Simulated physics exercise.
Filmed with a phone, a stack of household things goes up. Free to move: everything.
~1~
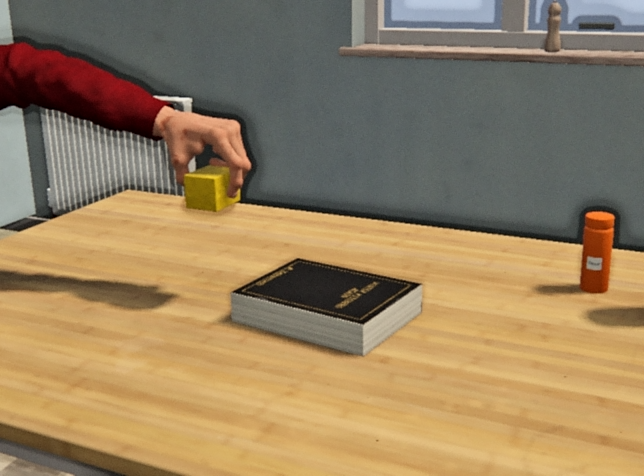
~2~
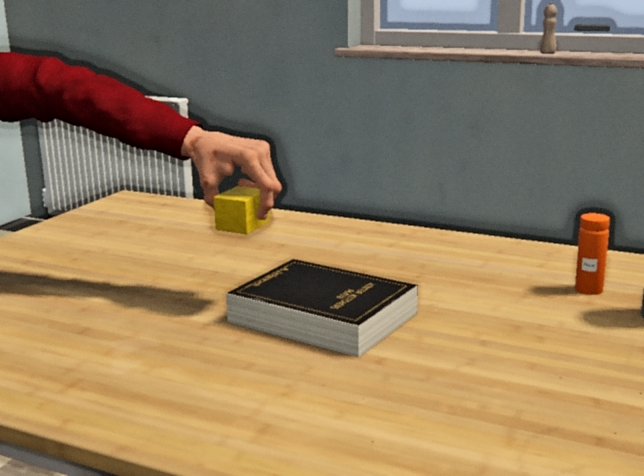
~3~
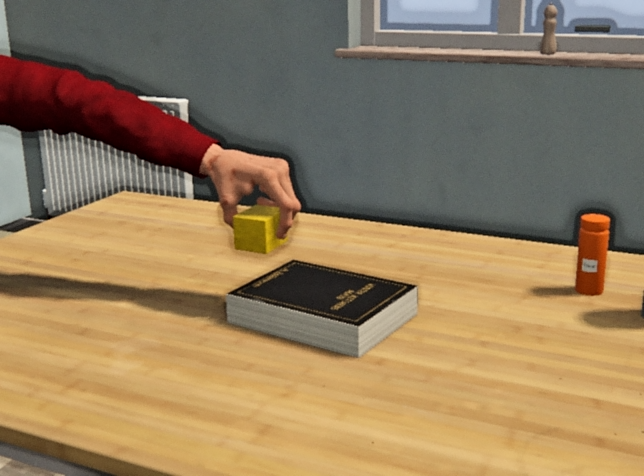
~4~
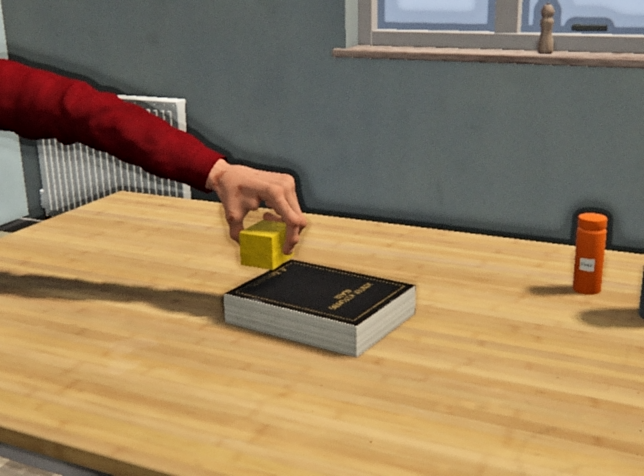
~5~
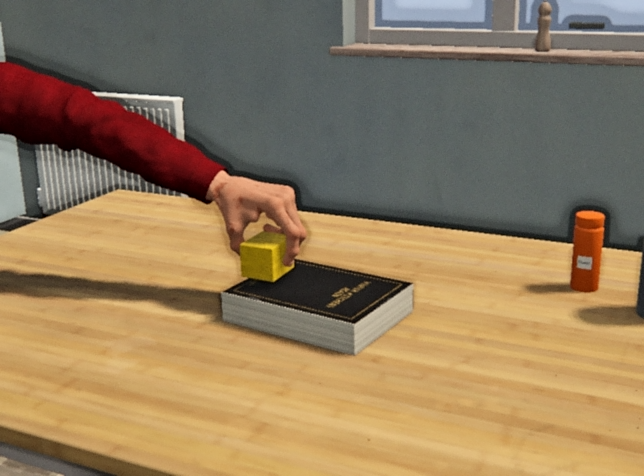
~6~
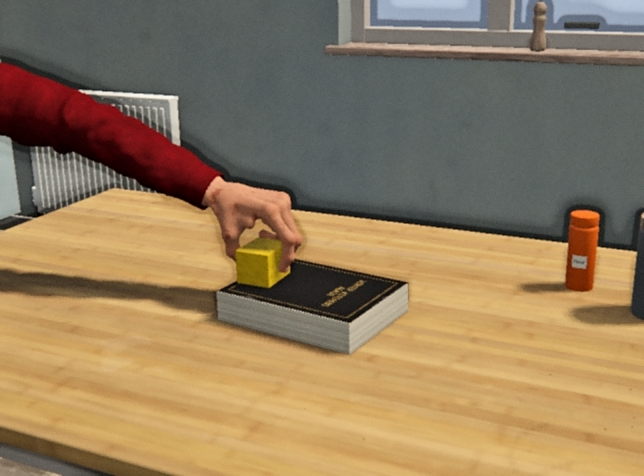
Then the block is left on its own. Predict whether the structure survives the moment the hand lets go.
The structure survives.
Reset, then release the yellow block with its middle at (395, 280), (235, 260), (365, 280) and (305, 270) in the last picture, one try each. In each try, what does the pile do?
Case one: Falls over. Case two: Falls over. Case three: Stable. Case four: Stable.
Then, 1.00 s after the last picture, nothing has stirred.
Then, 2.10 s after the last picture, yellow block resting near (263, 262).
At rest, all 4 in place. Seen from the same camera at the end, yellow block near (263, 262). The pile stays up.
